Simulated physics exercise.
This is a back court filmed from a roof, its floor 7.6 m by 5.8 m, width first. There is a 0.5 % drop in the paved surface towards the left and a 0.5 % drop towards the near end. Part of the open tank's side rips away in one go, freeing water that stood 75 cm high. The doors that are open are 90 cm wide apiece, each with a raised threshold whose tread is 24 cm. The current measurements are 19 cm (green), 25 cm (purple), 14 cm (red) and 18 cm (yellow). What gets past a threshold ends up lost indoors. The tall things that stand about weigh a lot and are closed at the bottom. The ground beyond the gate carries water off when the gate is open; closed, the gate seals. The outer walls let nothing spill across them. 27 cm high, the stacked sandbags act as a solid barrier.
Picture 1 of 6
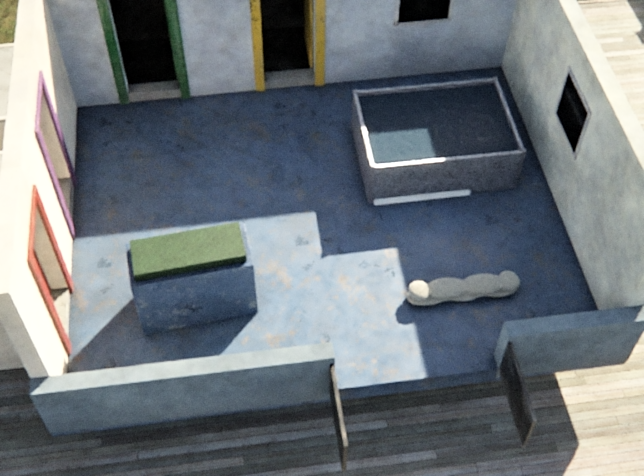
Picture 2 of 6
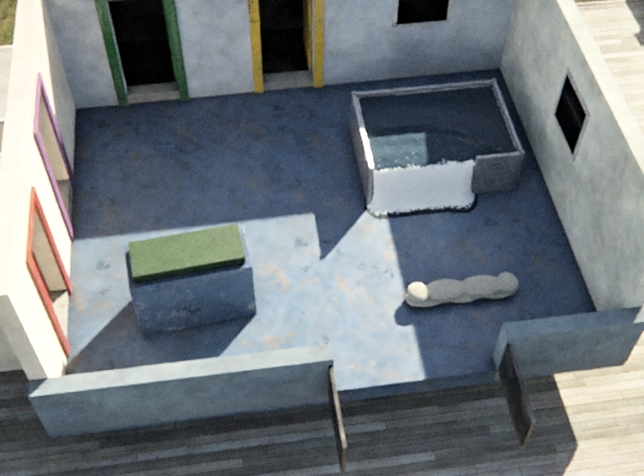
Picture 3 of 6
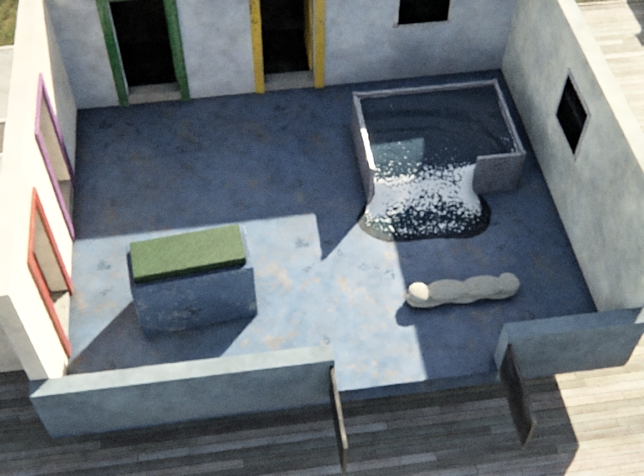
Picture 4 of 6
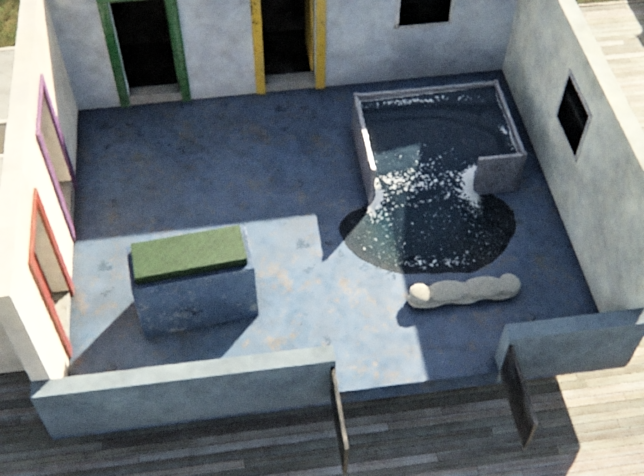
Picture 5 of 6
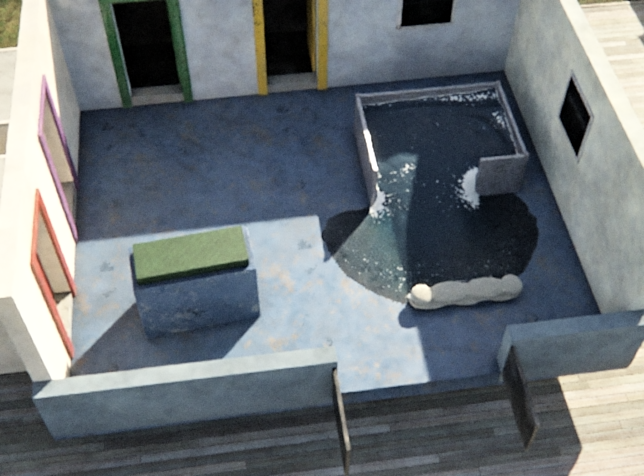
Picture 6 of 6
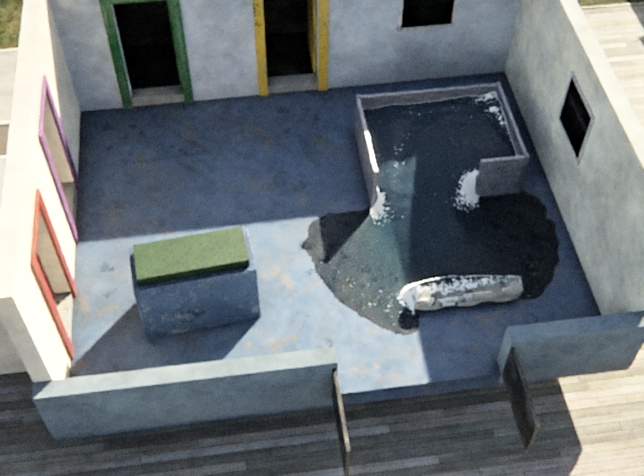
The video shows a walled court from above, where part of an open tank's near side gives way and water pours out, spreading across the blue floor in a widening dark pool that reaches and surrounds a low pale row of sandbags.
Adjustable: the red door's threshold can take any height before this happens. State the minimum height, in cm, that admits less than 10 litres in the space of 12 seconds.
13.5 cm, roughly.
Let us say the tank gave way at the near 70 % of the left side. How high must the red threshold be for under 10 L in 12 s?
Close to 25 cm at the least.
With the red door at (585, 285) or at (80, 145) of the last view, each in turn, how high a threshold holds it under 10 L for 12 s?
You'd want about 22 cm there first, then about 8.0 cm.
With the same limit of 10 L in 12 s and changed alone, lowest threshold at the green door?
Green: Roughly 7.5 cm.
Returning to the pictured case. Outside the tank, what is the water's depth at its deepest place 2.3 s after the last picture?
Up to some 33 centimetres, I'd say.
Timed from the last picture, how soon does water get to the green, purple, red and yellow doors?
Green = 5.0 s, purple = 3.2 s, red = 2.2 s, yellow = 5.5 s.
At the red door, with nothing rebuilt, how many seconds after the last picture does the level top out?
3.0 s.
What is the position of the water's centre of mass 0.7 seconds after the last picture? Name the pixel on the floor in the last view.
The centre of all the water is around (436, 213).
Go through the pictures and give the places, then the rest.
The open tank at (436, 124) is whole and still, 75 cm deep; the red door at (53, 278) is dry, in the first picture.
The gap is at (422, 184), the front 0.3 m out at (463, 209); the back of the open tank holds 75 cm, in the second picture.
The gap is at (422, 187), the front 0.8 m out at (457, 235); the back of the open tank holds 74 cm, in the third picture.
Water pours out at (423, 190) and has run 1.4 m, to (455, 268); about 10 cm deep outside, 66 cm at the back, in the fourth picture.
Water pours out at (425, 190) and has run 1.8 m, to (408, 299); about 8 cm deep outside, 64 cm at the back, in the fifth picture.
The front is at (403, 329), 2.3 m from the gap at (425, 192); 6.0 m2 of floor is wet, 62 cm left at the back; the red door at (56, 282), 5.7 m from the gap, is still 3.8 m from the nearest water, in the sixth picture.
Then, 0.7 s after the last picture water covers 30 % of the floor, deepest (46 cm) near (443, 289); it has not reached the red door.
Then, 2.3 s after the last picture water covers 40 % of the floor, deepest (33 cm) near (69, 411); 7 cm at the red door, 0 litres in over its 14 cm threshold.
Then, 11.3 s after the last picture water covers 95 % of the floor, deepest (11 cm) near (78, 190); 7 cm at the red door, 8 litres in over its 14 cm threshold.
At the red door as built, the water peaked near 16 cm, 3.1 s after the last picture.
Run again over the same 12 s with other heights there, 17 litres in over 12 cm, 4 litres over 16 cm. The limit of 10 litres is kept from about 13.5 cm up.
